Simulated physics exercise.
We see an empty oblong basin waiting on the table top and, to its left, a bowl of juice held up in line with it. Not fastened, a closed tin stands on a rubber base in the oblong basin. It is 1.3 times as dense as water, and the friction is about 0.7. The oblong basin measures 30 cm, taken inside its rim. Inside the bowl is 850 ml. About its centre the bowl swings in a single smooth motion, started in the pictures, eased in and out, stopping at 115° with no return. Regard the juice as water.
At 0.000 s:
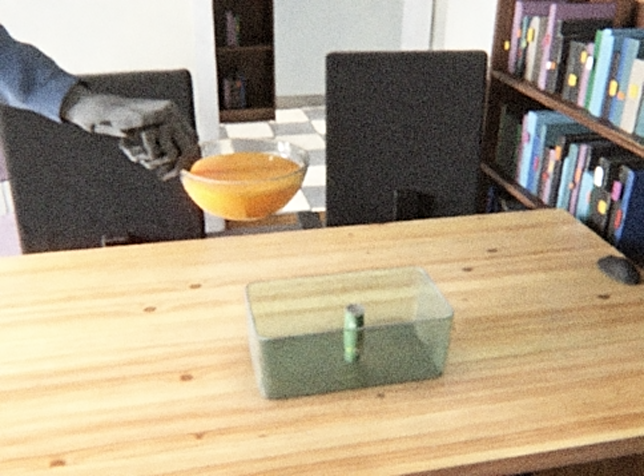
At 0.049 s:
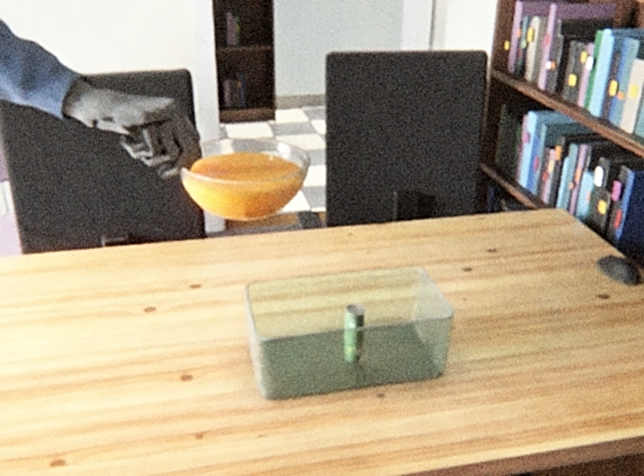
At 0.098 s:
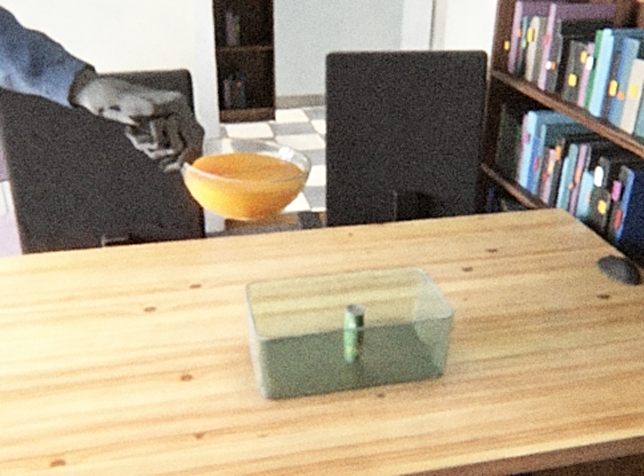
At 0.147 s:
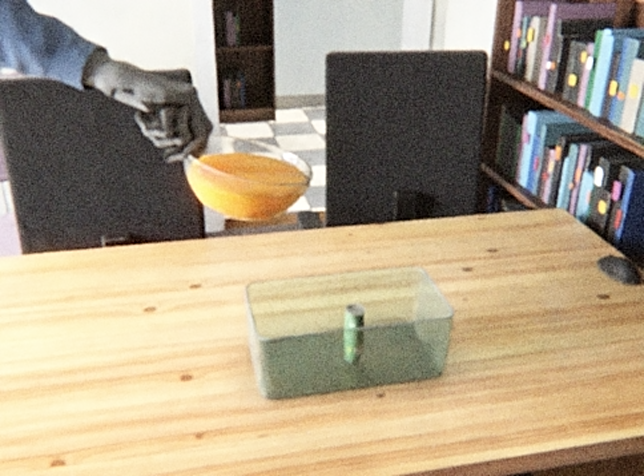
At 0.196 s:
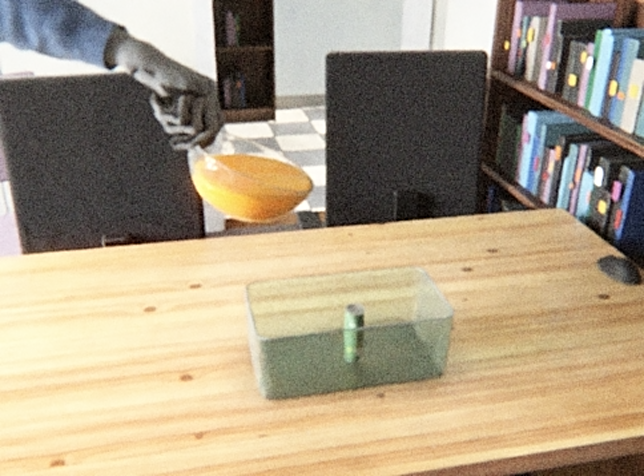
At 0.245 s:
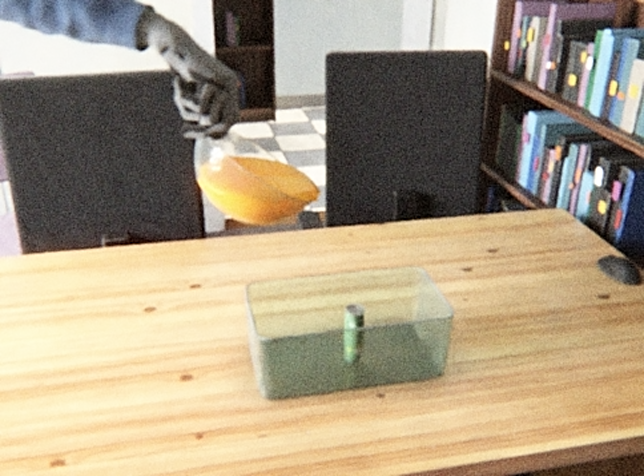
A dark-gloved hand in a blue sleeve holds a clear bowl of orange juice above a wooden table and steadily tilts it rightward, the hand rising as the juice slants toward the lower right rim. Below sits a clear, greenish oblong basin with a small green tin standing inside. The fixed, slightly raised view shows two black chairs behind and bookshelves at right.
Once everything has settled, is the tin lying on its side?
Yes, it tilts over.
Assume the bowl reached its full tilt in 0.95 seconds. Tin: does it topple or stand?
Result: Tin upright.
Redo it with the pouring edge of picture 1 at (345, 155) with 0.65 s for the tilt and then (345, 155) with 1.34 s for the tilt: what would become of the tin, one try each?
Run one: It does not tip. Run two: It does not tip.
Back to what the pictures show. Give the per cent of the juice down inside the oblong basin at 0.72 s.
Some 96 percent.
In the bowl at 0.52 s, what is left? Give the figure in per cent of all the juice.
Roughly 4 %.
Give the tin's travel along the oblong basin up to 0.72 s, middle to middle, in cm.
Near 2 cm.
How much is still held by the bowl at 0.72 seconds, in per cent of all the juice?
Around 0 percent of it.
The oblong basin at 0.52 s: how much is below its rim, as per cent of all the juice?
I'd estimate some 44 percent of the liquid.
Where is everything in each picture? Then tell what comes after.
It leans 0°; its right rim is at (308, 155); the juice meets the walls at (183, 175) and (302, 166); the oblong basin's rim runs from (250, 311) to (437, 291); the tin's top is at (355, 311), in the first picture.
It leans 2°; its right rim is at (308, 157); the juice meets the walls at (184, 173) and (303, 167), in the second picture.
It leans 6°; its right rim is at (310, 162); the juice meets the walls at (185, 171) and (304, 169), in the third picture.
It leans 14°; its right rim is at (312, 170); the juice meets the walls at (188, 169) and (306, 173), in the fourth picture.
It leans 24°; its right rim is at (312, 181); the juice meets the walls at (193, 168) and (310, 175), in the fifth picture.
It leans 36°; its right rim is at (310, 194); the juice meets the walls at (198, 171) and (300, 181); 6 per cent is over the edge, in the sixth picture.
By 0.52 s the tilt is 103° and 4 per cent is still to pour; the tin stands where it began.
By 0.72 s the tilt is 115° and 0 per cent is still to pour; the tin leans 15°.
By 0.92 s the tilt is 115° and 0 per cent is still to pour; the tin leans 46°.
By 1.15 s the tilt is 115° and 0 per cent is still to pour; the tin lies on its side.
At rest the tin lies on its side.
